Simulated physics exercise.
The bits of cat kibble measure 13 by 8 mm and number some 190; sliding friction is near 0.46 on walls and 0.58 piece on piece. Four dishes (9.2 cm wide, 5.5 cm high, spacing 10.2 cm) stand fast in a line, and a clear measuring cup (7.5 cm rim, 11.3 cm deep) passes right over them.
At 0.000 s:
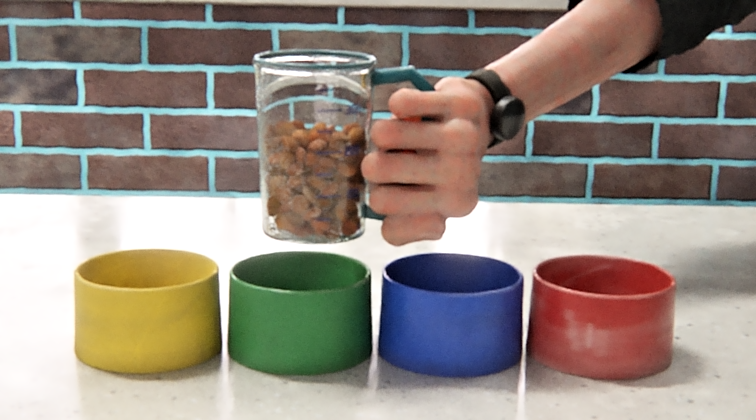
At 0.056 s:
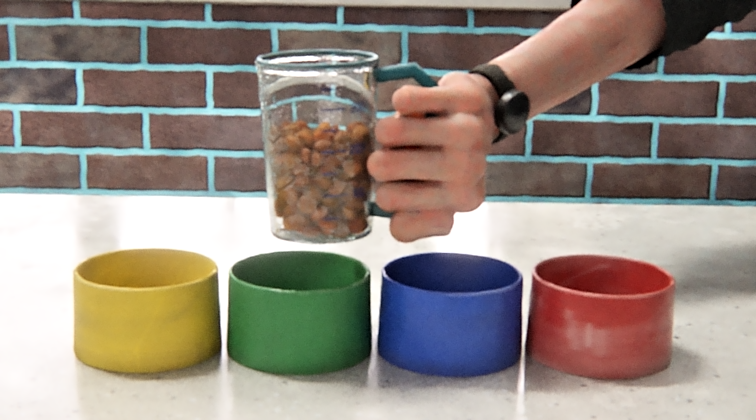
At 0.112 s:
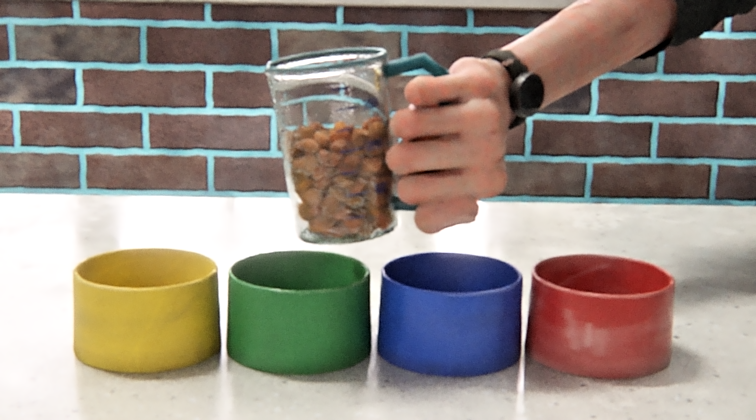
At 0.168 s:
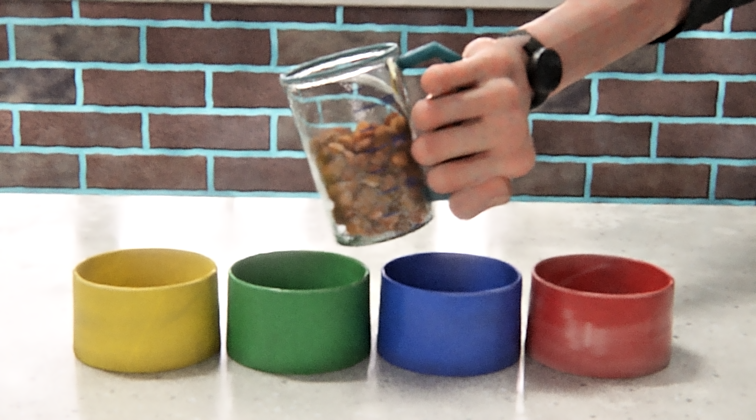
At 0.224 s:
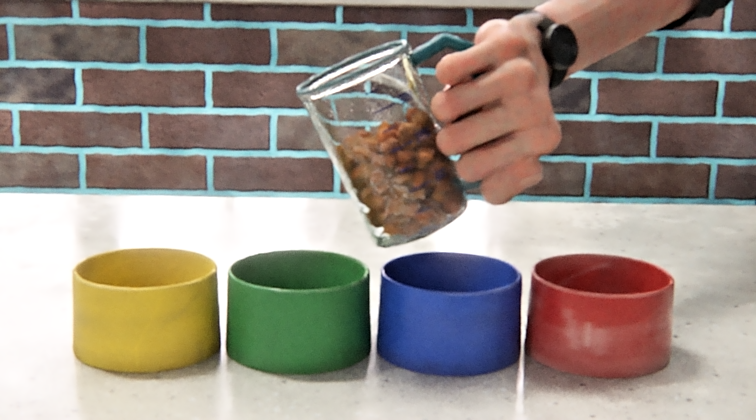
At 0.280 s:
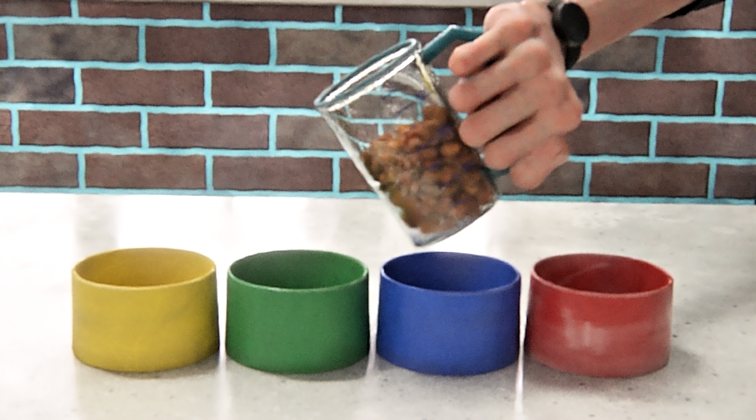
A hand holding a clear measuring cup of brown pieces moved it a short way right above the yellow, green, blue and red dishes, steadily tilting its rim toward the left.
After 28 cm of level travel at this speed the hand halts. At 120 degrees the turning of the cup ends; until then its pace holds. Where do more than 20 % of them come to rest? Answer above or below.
Red above, blue below, green below, yellow below, counter below.
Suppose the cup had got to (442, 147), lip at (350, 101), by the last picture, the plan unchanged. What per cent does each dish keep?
Red 100; blue 0; green 0; yellow 0.
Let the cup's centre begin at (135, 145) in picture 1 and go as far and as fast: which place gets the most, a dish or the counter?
Most goes to: Blue.
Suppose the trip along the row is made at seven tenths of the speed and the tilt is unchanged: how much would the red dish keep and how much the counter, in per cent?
In that case red 50, counter 10.
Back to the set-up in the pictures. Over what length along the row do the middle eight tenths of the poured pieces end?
Roughly 5 cm.
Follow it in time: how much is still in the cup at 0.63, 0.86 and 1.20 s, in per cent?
About 100, 90, 35.
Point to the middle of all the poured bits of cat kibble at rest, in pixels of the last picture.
Around (605, 314).
After 0.63 s, tilt 87 degrees; cup holds 100 %.
After 0.86 s, tilt 118 degrees; cup holds 90 %, red 10 %.
After 1.20 s, tilt 120 degrees; cup holds 35 %, red 60 %.
In the end, at 2.1 s, red 100 %, blue 0 %, green 0 %, yellow 0 %, counter 0 %.
